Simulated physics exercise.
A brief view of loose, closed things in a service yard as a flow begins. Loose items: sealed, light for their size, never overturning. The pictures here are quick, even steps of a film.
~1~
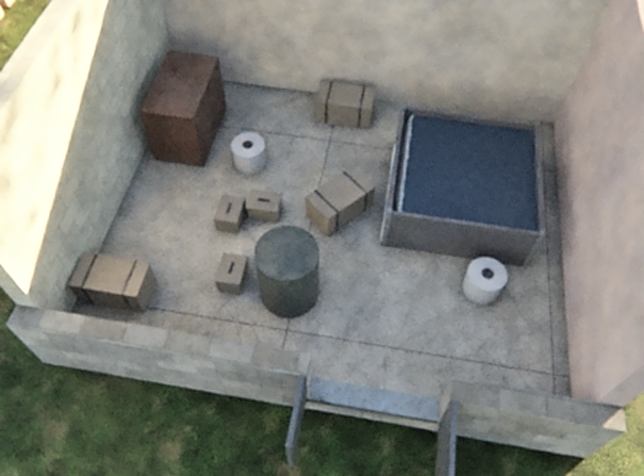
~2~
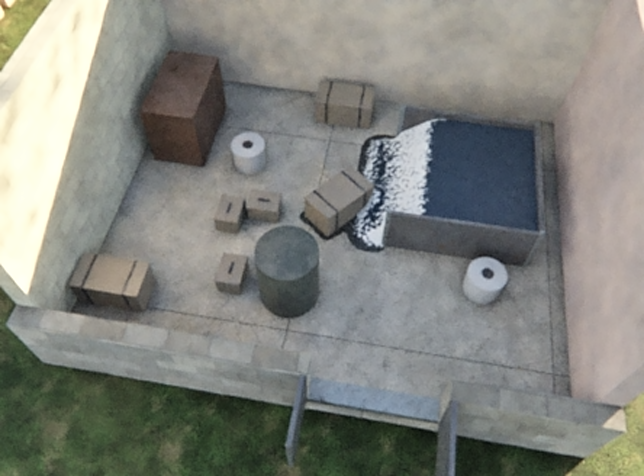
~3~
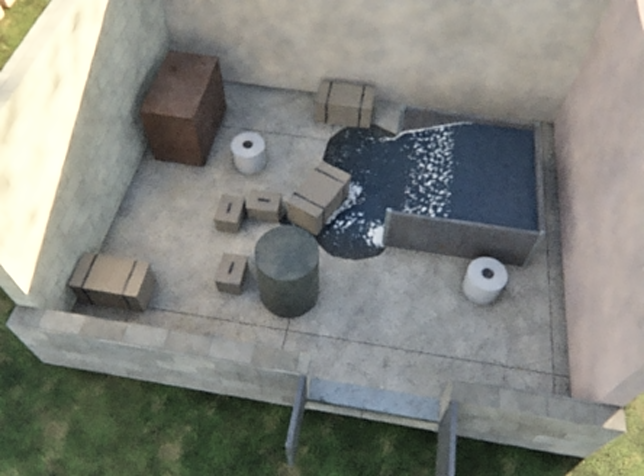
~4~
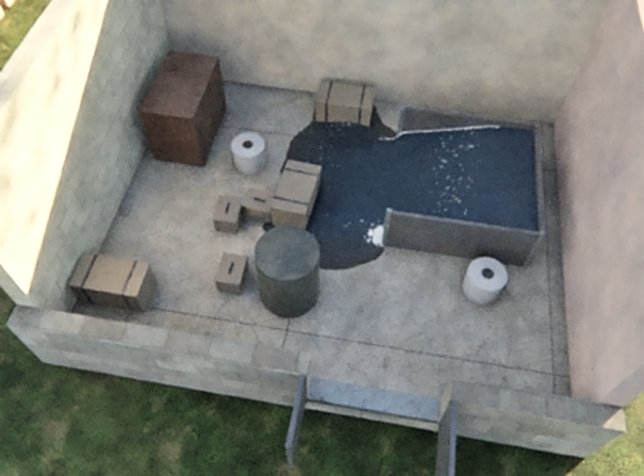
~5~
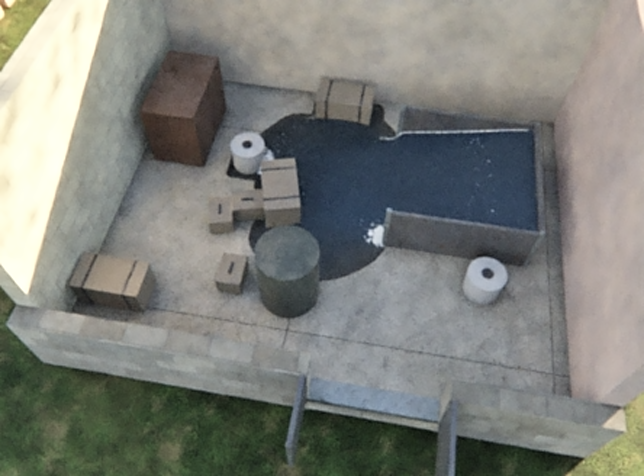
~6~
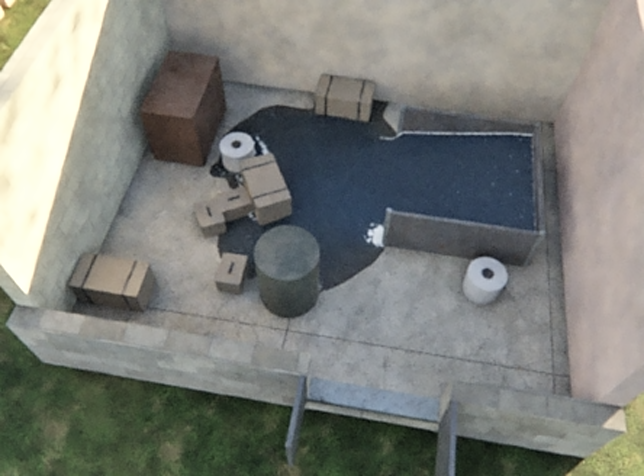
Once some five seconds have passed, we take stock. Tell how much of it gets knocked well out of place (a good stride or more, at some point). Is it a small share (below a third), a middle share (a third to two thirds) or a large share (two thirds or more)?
A large share, two thirds or more.
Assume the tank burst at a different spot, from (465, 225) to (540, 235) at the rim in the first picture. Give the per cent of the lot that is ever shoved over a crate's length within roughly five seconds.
Estimate: Some 20 per cent.
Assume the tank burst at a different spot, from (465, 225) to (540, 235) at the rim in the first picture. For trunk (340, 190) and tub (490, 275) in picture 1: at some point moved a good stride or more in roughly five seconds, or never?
Well, the pair come out as travelled far enough and travelled far enough.
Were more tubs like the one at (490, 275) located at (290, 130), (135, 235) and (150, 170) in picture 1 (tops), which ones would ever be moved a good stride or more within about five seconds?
One by one: Knocked well away; knocked well away; knocked well away.
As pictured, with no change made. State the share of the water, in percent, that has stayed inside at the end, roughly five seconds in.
About 98 percent.
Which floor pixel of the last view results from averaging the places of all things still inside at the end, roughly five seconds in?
That works out to about (294, 275) on the floor.
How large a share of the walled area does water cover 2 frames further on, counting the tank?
I'd say around 45 in a hundred.
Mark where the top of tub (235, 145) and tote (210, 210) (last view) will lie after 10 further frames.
Near (163, 179) and (91, 250).
A moment on, 3 of 8 are well off their spots; 2 afloat.
Next, 5 of 8 are well off their spots; 5 afloat.
Later, 6 of 8 are well off their spots; 6 afloat.
In the end, 7 of 8 are well off their spots, and 7 have been at some point; 6 afloat.
